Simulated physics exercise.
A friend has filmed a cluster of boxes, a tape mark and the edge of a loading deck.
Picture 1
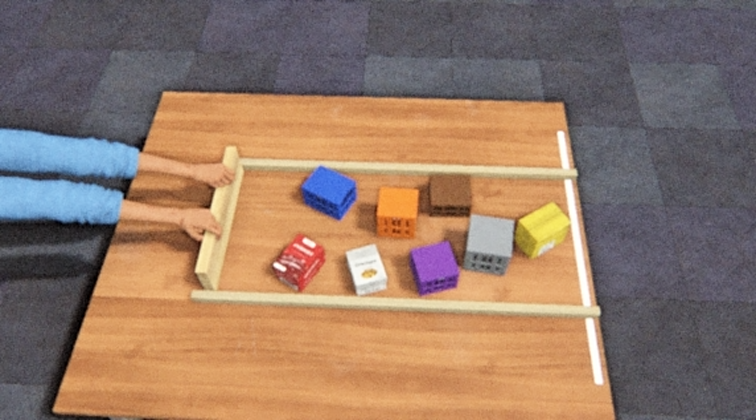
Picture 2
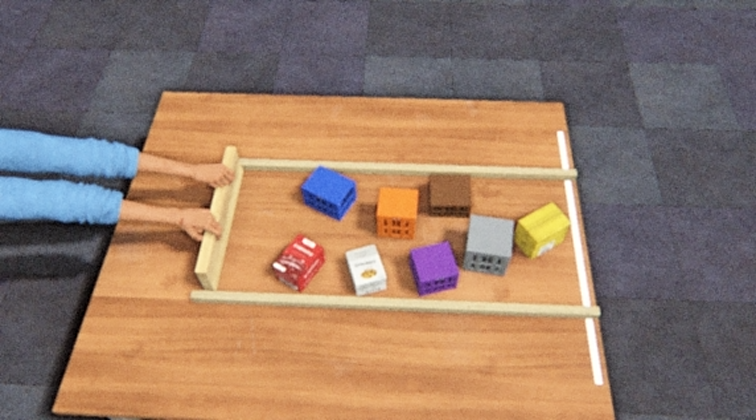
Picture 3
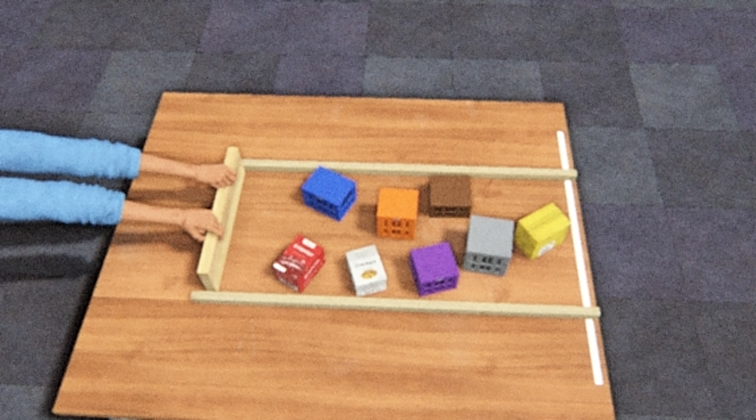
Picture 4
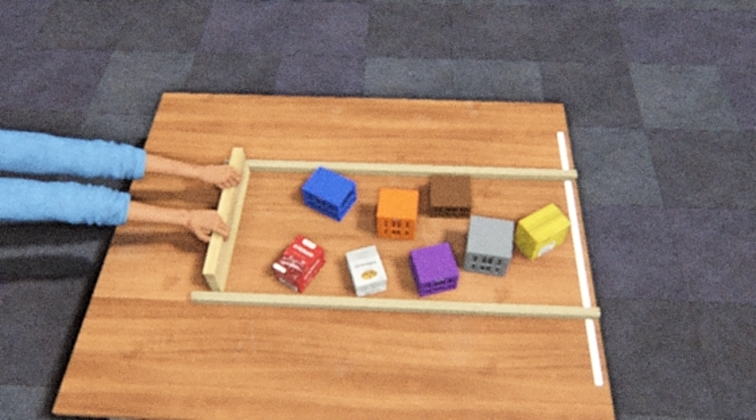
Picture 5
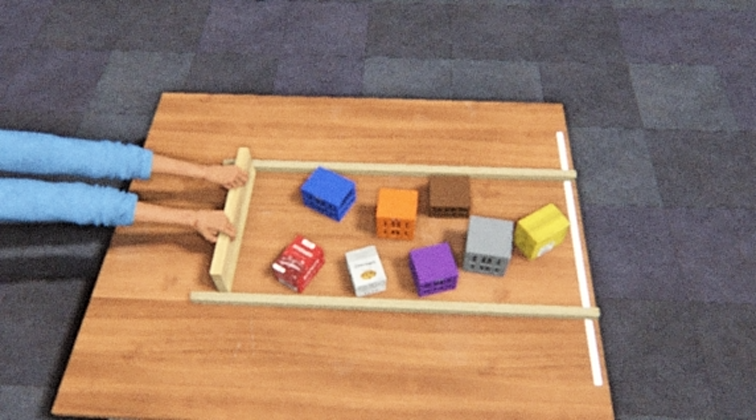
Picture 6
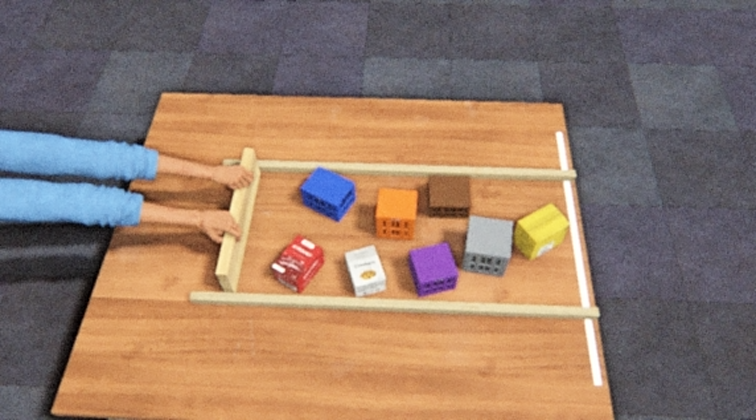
At first, two hands hold a wooden plank at the left of a tabletop, between two rails, with several coloured boxes spread out to its right and a white strip beyond them. Then the hands push the plank slightly to the right, while the boxes stay essentially still.
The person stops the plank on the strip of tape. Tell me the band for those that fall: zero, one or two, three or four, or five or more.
The number that fall off is five or more.
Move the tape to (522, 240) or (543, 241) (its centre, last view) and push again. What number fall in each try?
It would be 3 and 5.
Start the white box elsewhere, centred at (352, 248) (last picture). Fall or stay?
Then it comes down.
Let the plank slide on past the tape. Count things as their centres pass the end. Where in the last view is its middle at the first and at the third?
Its middle is around (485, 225) and later (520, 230).
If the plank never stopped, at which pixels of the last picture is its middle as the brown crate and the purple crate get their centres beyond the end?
Its middle is around (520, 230) and around (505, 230).
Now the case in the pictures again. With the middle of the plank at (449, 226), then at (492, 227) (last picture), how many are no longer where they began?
8 and 8.
Early on, none off yet; yellow parcel at rest near (541, 232); grey crate at rest near (487, 247); brown crate at rest near (449, 197).
A while later, none off yet; yellow parcel travelled a little near (556, 220); grey crate travelled about its own width near (531, 244); brown crate travelled about its own width near (492, 199).
Further along, one off so far; yellow parcel in the air near (608, 253); grey crate travelled well along near (576, 242); brown crate travelled well along near (573, 201).
Finally, the number that fall off is five or more; lost, red box, blue crate, white box, orange crate, purple crate, brown crate, grey crate and yellow parcel.
